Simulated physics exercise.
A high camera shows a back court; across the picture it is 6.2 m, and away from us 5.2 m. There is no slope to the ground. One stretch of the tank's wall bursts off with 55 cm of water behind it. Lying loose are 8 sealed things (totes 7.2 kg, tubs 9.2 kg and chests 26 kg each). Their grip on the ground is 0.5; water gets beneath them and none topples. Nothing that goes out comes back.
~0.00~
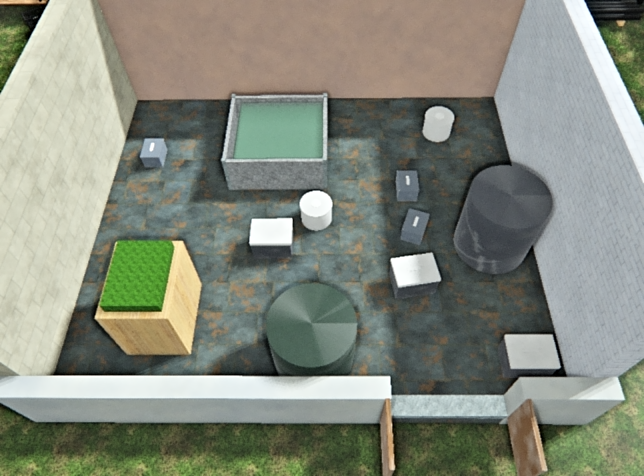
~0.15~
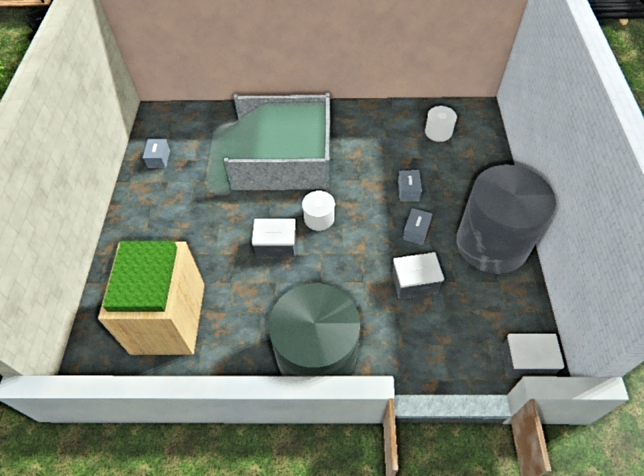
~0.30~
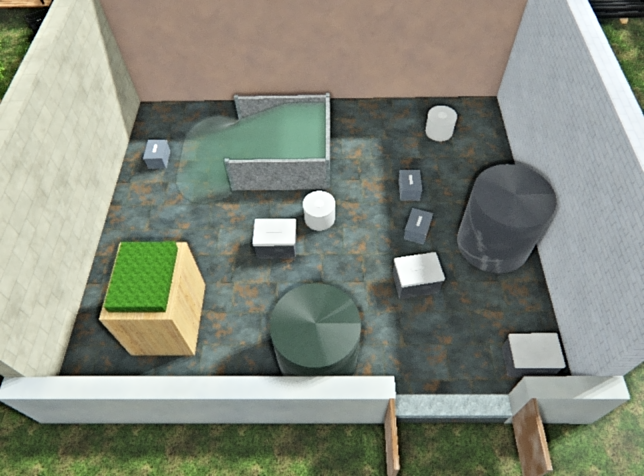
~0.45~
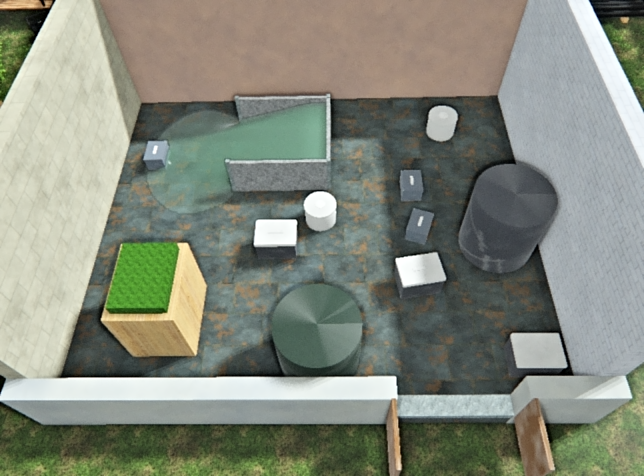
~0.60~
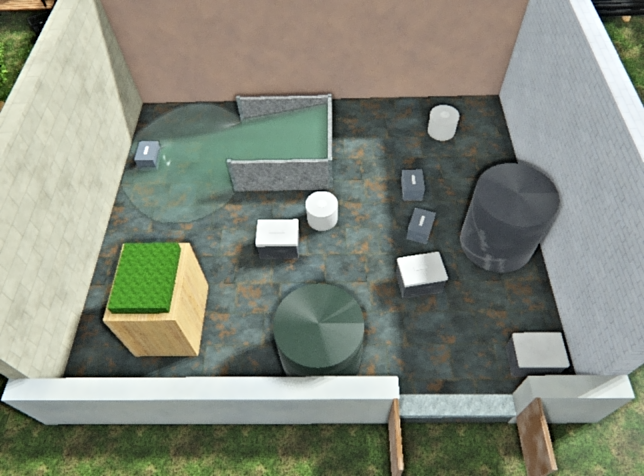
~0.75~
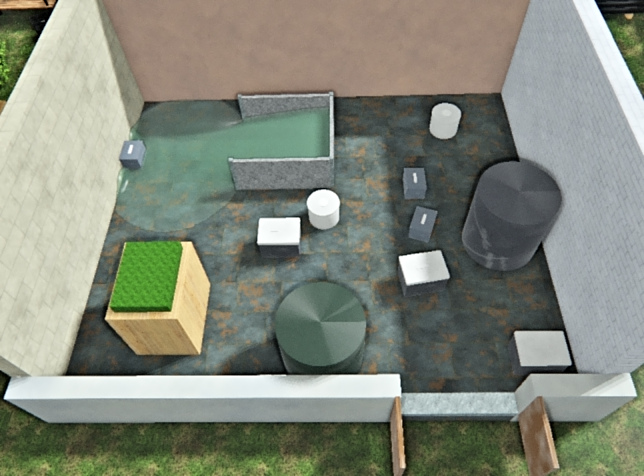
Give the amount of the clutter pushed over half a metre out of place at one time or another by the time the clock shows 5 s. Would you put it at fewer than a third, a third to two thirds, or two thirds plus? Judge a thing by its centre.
Seems to me it will not amount to a third.
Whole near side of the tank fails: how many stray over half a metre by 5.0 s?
Result: 2.
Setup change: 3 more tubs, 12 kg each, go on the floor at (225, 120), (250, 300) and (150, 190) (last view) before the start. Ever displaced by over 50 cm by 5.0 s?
In the order asked: Farther than that, not as far, farther than that.
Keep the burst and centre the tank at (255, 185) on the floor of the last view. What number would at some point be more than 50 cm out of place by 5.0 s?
Then 1.
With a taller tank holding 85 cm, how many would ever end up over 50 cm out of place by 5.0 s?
The answer would then be 1.
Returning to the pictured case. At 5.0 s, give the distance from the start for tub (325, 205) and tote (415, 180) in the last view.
0 cm, then 0 cm.
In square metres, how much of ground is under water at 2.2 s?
Somewhere around 9.0 m2, roughly.
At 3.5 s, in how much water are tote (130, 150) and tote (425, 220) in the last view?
Close to 11 and 0 centimetres.
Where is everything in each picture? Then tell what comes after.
A tote at (152, 148), on the bottom; a tote at (408, 181) rests on the ground; water covers 1.9 m2; 0 of 8 have shifted, in the first picture.
A tote at (155, 148), on the bottom; a tote at (410, 181) rests on the ground; water covers 2.5 m2; 0 of 8 have shifted, in the second picture.
A tote at (155, 149), on the bottom; a tote at (411, 180) rests on the ground; water covers 3.4 m2; 0 of 8 have shifted, in the third picture.
A tote at (155, 150) rests on the ground; a tote at (412, 180) rests on the ground; 4.5 m2 under water; 0 of 8 have shifted, in the fourth picture.
A tote at (146, 151) rests on the ground, 18 cm from its start; a tote at (413, 180), on the bottom; water covers 5.7 m2; 1 of 8 have shifted, in the fifth picture.
A tote at (131, 150) rests on the ground, 45 cm from its start; a tote at (415, 178), on the bottom; water covers 6.5 m2; 1 of 8 have shifted, in the sixth picture.
After 1.1 s 0 of 8 are over 50 cm from their spots; 1 afloat.
After 2.2 s 0 of 8 are over 50 cm from their spots; 1 afloat.
After 3.5 s 1 of 8 are over 50 cm from their spots; 1 afloat.
After 5.0 s 1 of 8 are over 50 cm from their spots, and 1 have been at some point; 0 afloat.
